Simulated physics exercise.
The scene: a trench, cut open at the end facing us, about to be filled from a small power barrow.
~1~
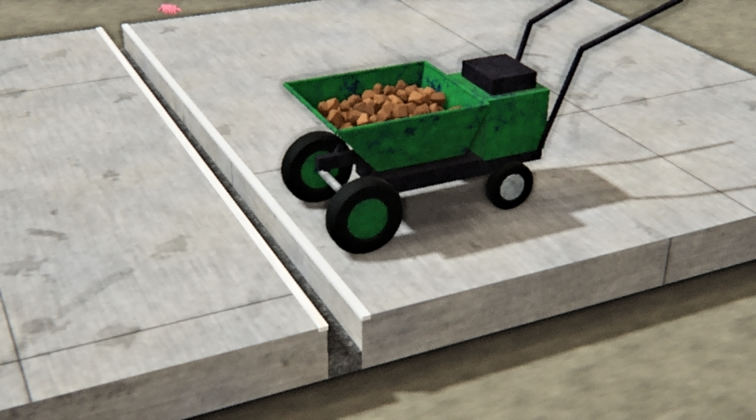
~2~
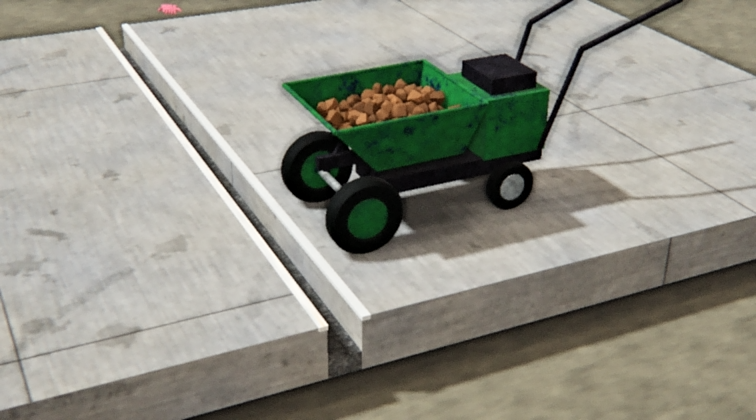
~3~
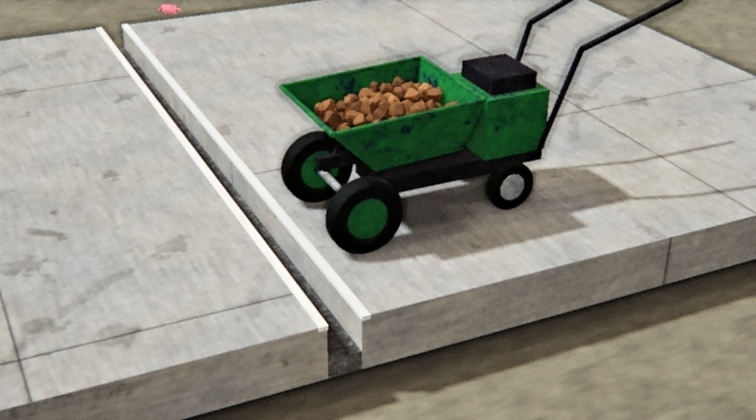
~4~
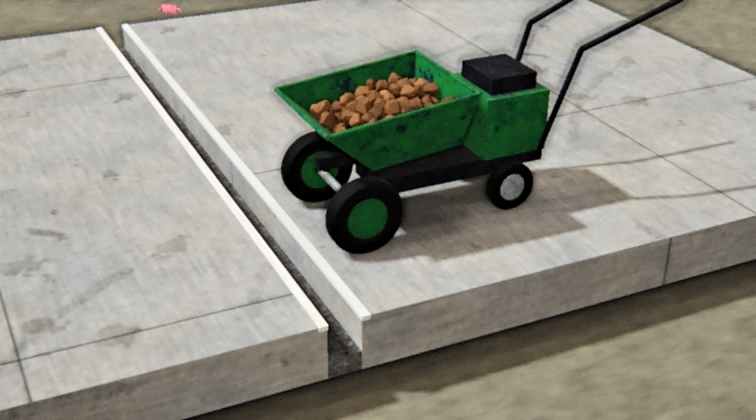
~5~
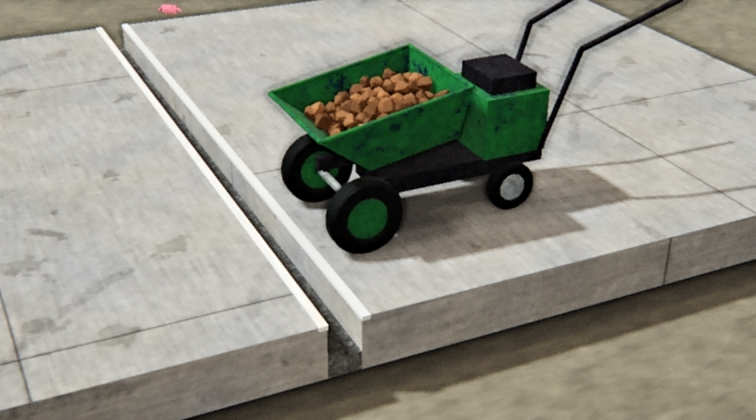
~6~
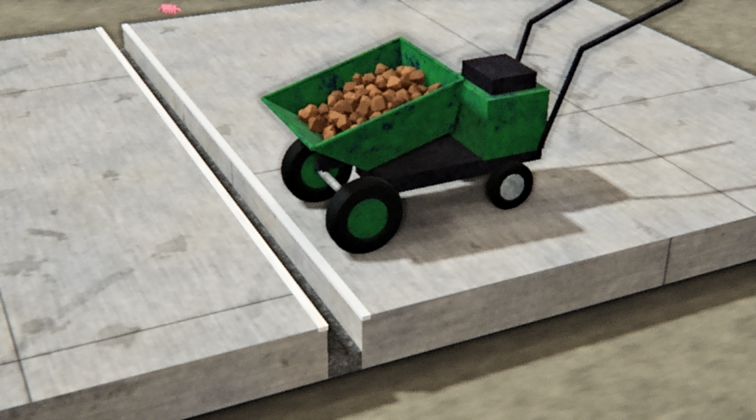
A green power barrow with black handles and a skip of brown clods stands right of centre on a pale grey concrete slab, seen from above at an angle. A narrow, pale-edged trench runs diagonally to its left, open at the near end, with a small pink object at upper left. The skip gradually tilts forward and left, its back rising, while the wheels and camera stay still.
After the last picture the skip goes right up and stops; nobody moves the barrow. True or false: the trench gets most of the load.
False.
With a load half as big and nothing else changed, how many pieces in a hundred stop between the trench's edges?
About 0 per cent.
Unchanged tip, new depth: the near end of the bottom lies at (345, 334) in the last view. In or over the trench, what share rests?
0 %, roughly.
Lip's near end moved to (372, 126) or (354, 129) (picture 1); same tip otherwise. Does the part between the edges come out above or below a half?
A minority, then a minority.
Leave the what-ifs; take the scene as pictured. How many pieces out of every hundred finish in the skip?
Share in the skip: Around 5 %.
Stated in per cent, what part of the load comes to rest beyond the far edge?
Share of load: Near 95 %.
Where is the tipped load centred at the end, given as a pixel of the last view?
Roughly pixel (205, 249).
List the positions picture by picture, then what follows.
Lip of the skip (337, 133), level; top of the load (397, 104), clay clods; first edge of the trench (340, 284); far edge (299, 294), the trench under half as wide as the skip, and about as deep as wide, in the first picture.
Lip of the skip (336, 133), level; top of the load (396, 104), in the second picture.
Lip of the skip (332, 135), tipped barely; top of the load (393, 102), in the third picture.
Lip of the skip (327, 138), tipped a little; top of the load (389, 100), in the fourth picture.
Lip of the skip (320, 143), tipped a little; top of the load (403, 88), in the fifth picture.
Lip of the skip (313, 149), tipped clearly; top of the load (401, 97); first edge of the trench (340, 284); far edge (299, 294), in the sixth picture.
Just after the last frame, skip tipped steeply; every one in the skip.
A moment on, skip tipped steeply; the larger part in the skip; roughly a quarter beyond it; just a few falling.
Further on, skip tipped right over; about a tenth in the skip; the larger part beyond it.
When it is over, skip tipped right over; just a few in the skip; not one in or heaped over the trench; almost all beyond it.
